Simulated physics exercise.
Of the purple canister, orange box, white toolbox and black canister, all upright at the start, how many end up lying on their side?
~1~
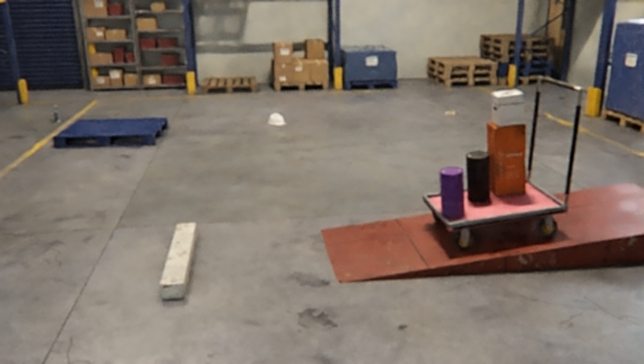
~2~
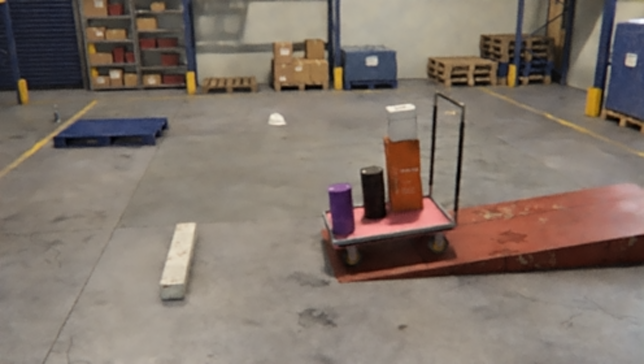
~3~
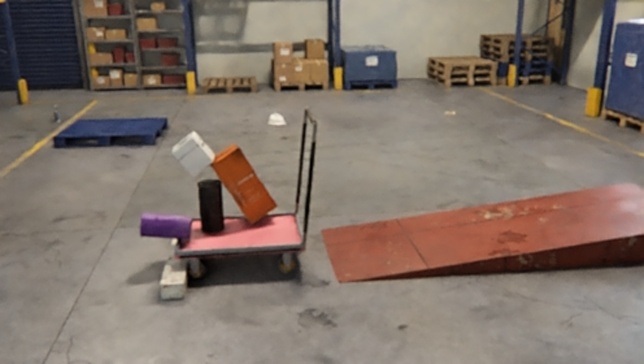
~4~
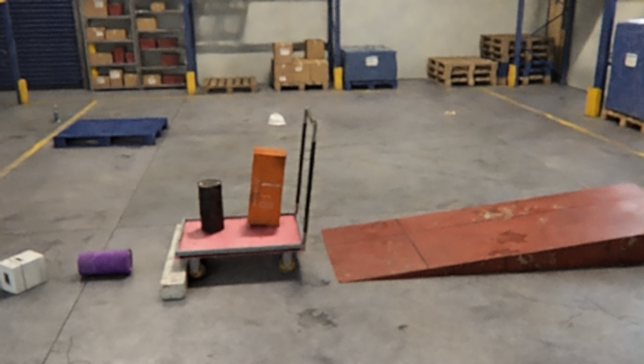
Two of them end up on their side, the purple canister and the white toolbox, both on the floor beyond the kerb.
